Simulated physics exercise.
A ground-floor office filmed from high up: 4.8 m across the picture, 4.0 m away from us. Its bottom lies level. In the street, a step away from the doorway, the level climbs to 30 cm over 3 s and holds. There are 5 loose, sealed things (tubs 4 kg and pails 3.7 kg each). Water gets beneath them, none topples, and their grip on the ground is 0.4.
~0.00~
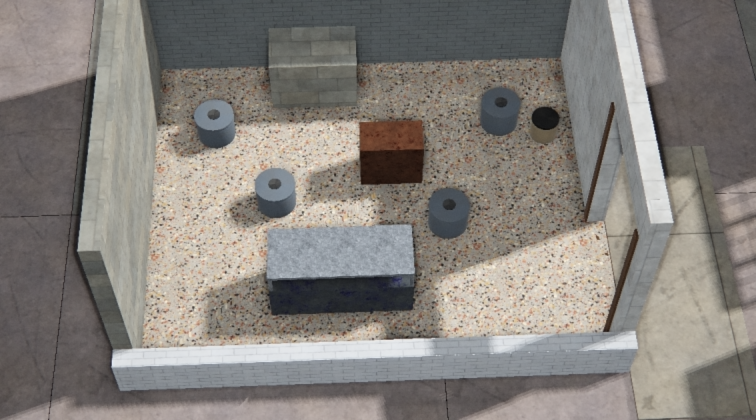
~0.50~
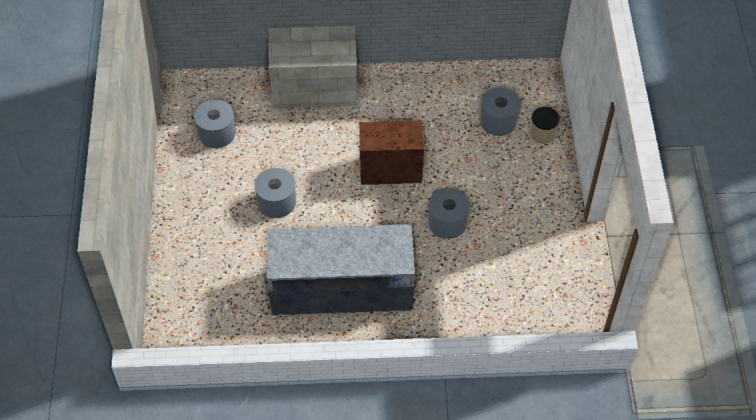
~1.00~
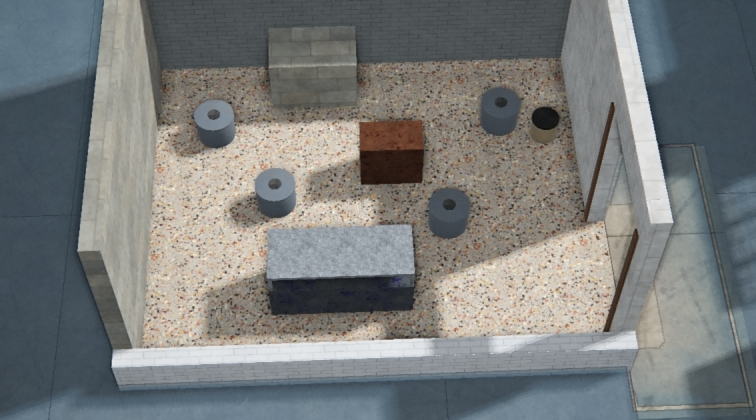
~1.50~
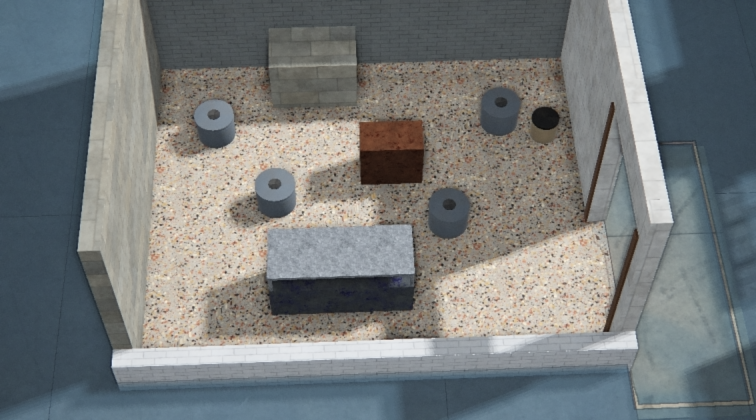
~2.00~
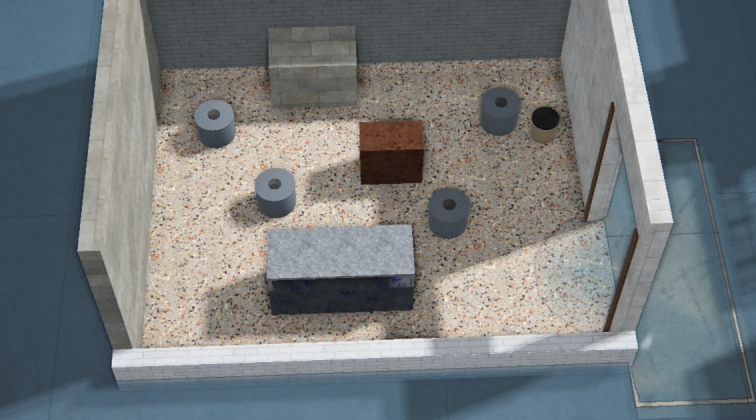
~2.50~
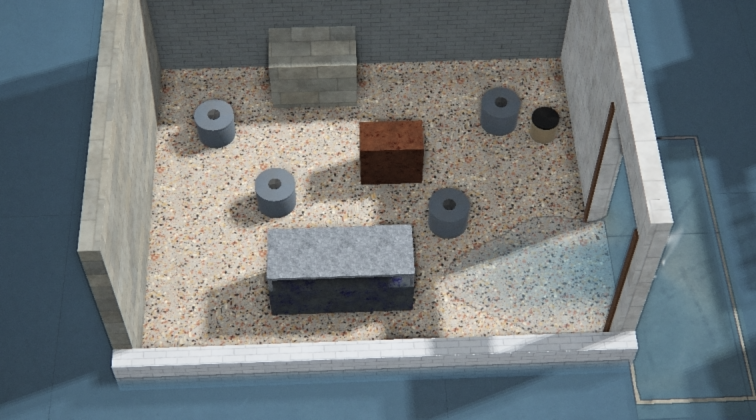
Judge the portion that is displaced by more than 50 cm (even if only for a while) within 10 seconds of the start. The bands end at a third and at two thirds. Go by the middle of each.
That comes to between one and two thirds.
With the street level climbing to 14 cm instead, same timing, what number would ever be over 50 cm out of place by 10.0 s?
Then 2.
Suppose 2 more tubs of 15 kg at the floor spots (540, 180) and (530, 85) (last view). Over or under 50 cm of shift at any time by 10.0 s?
In that order: Less, under.
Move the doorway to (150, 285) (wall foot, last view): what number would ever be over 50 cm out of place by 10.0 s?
In that case 5 of them.
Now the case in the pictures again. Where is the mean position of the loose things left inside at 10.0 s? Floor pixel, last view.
Near (376, 130).
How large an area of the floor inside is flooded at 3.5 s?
Some 5.5 m2.
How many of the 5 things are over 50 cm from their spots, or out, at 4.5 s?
By then 1.
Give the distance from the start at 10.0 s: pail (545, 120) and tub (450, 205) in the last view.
In turn: 30 cm, 300 cm.
After 3.5 s 0 of 5 are over 50 cm from their spots; 0 afloat.
After 4.5 s 1 of 5 are over 50 cm from their spots; 1 afloat.
After 7.0 s 3 of 5 are over 50 cm from their spots; 3 afloat.
After 10.0 s 3 of 5 are over 50 cm from their spots, and 3 have been at some point; 4 afloat.
